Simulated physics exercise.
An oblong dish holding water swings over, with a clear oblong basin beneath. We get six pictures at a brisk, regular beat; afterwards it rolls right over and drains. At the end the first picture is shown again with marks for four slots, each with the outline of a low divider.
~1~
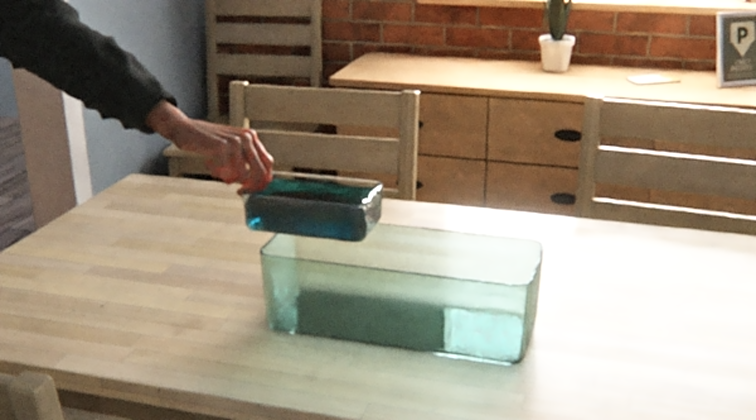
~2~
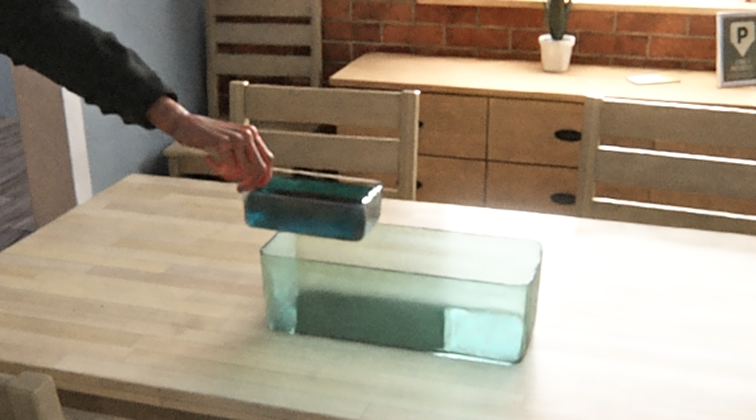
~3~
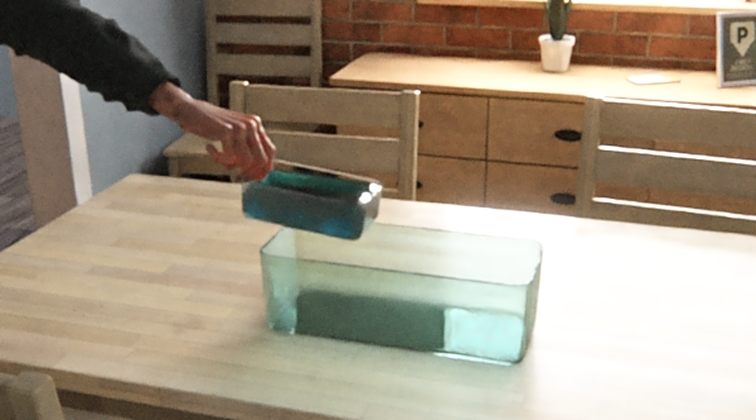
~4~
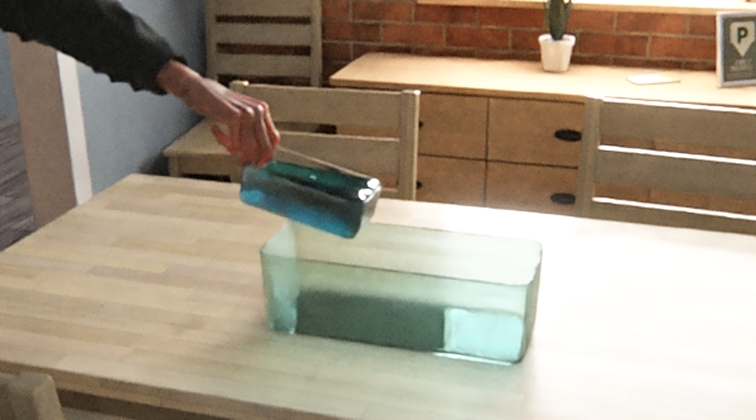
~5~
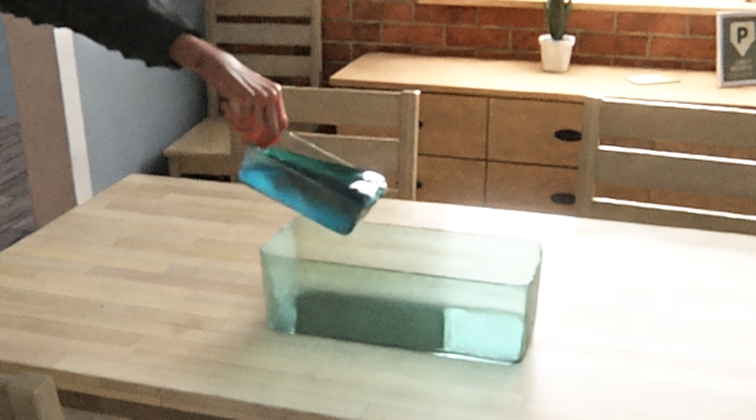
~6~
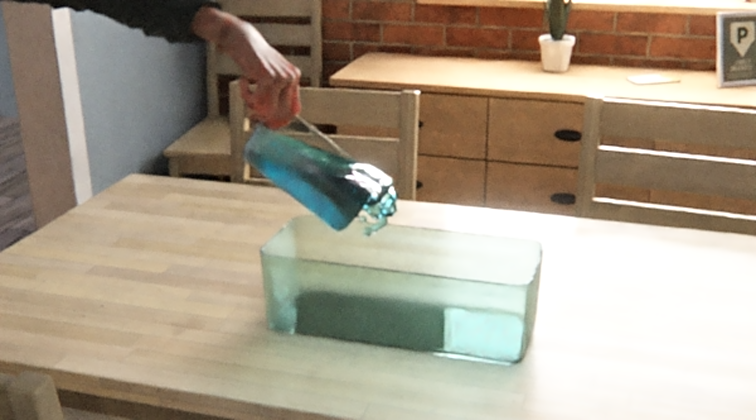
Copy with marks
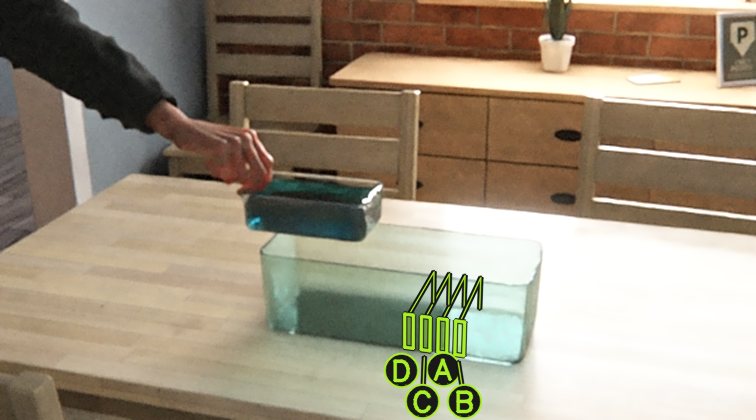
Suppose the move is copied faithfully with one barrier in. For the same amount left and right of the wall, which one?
It is A.
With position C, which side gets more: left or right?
The right side.
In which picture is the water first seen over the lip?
Picture 4.
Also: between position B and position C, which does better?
That is position C.
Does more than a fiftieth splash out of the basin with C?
Yes, it does.
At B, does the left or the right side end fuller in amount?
The left side.
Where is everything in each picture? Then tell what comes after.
Upright, lip at (372, 193); basin from (268, 325) to (525, 363); nothing has left yet.
Upright, lip at (372, 193); nothing has left yet.
Tipped about 6°, lip at (372, 193); nothing has left yet.
Tipped about 14°, lip at (372, 193); water is over the lip, down to (372, 193).
Tipped about 23°, lip at (372, 193); water is over the lip, down to (376, 200).
Tipped about 35°, lip at (372, 193); water is over the lip, down to (375, 225).
On the marked copy, A at (441, 359); B at (458, 361); C at (424, 356); D at (407, 354).
If A is chosen, about 45 % ends left of the wall and 47 % right of it; 8 % is lost outside.
If B is chosen, about 72 % ends left of the wall and 20 % right of it; 8 % is lost outside.
If C is chosen, about 29 % ends left of the wall and 62 % right of it; 9 % is lost outside.
If D is chosen, about 16 % ends left of the wall and 76 % right of it; 8 % is lost outside.
